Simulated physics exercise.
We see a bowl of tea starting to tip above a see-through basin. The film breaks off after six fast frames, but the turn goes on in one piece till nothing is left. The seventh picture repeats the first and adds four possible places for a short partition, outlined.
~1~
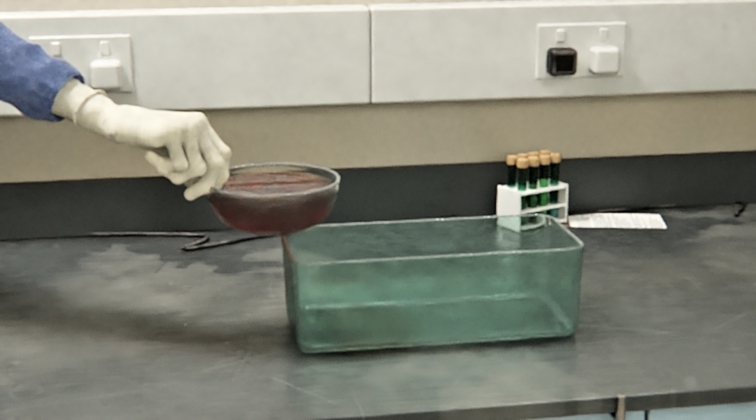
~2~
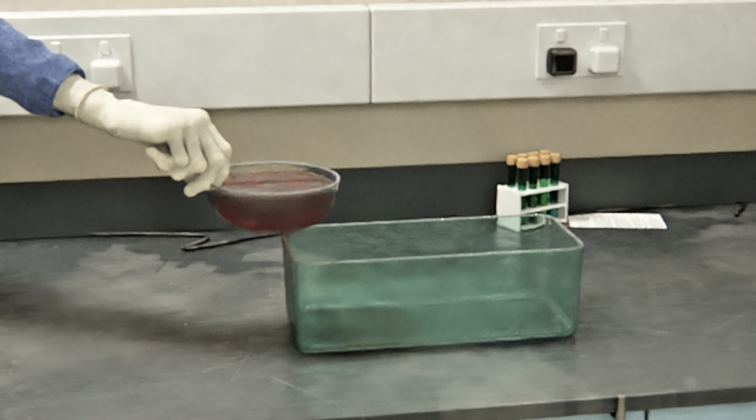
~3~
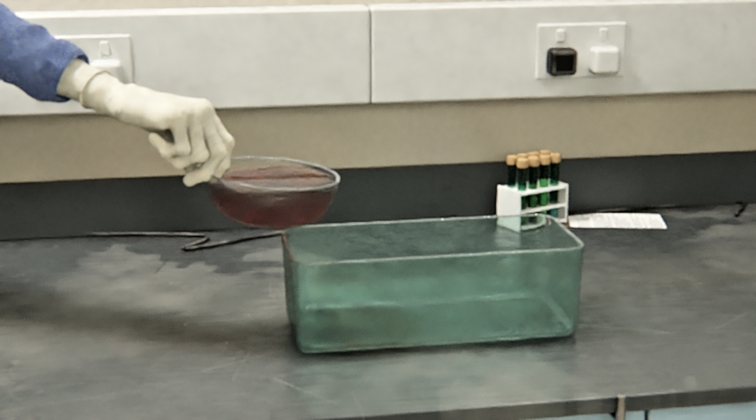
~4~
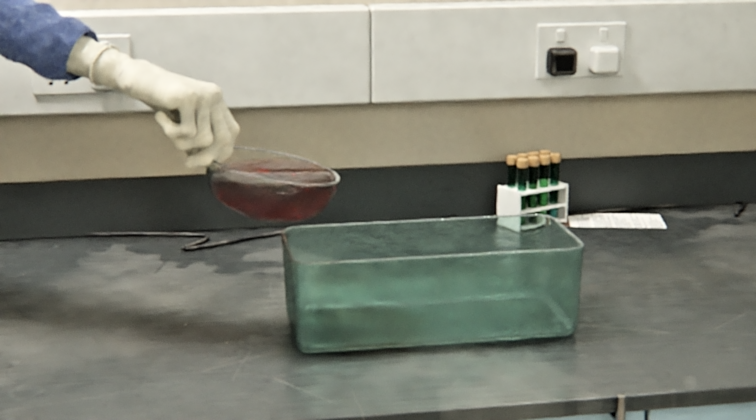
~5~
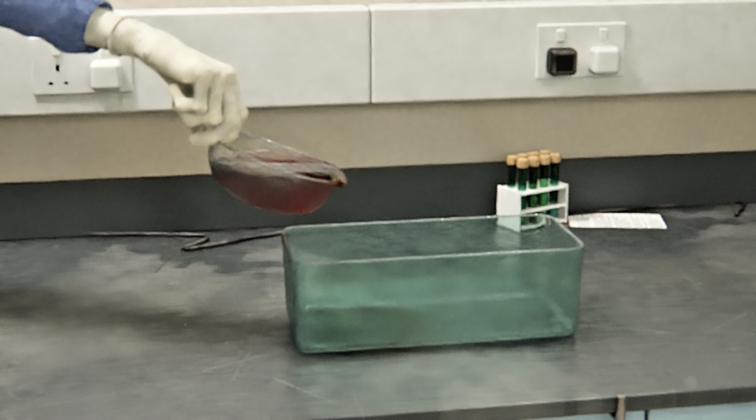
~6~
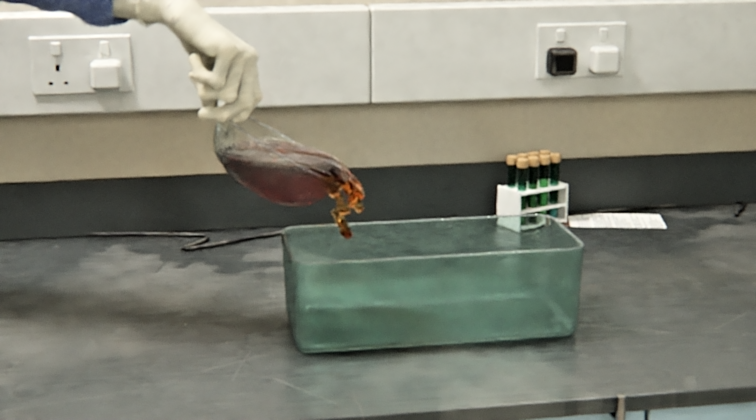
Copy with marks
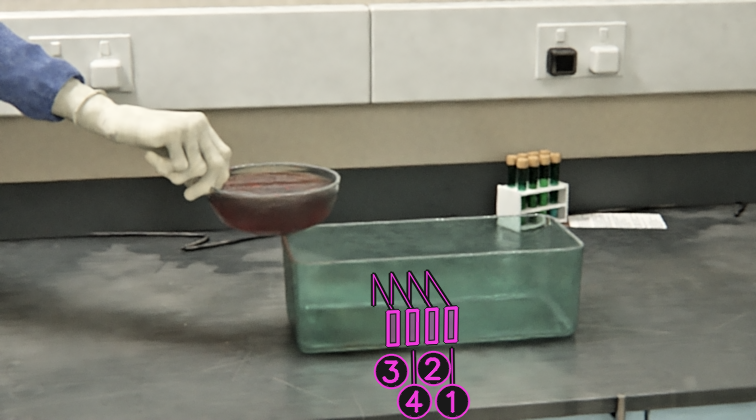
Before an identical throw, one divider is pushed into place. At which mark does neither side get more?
Place 2 does it best.
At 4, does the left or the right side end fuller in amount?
The right side.
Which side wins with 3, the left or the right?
The right side.
On the marked copy, 1 at (451, 348); 2 at (432, 349); 3 at (394, 352); 4 at (413, 351).
Choosing 1, about 85 % ends left of the wall and 14 % right of it.
Choosing 2, about 48 % ends left of the wall and 52 % right of it.
Choosing 3, about 8 % ends left of the wall and 91 % right of it.
Choosing 4, about 22 % ends left of the wall and 78 % right of it.
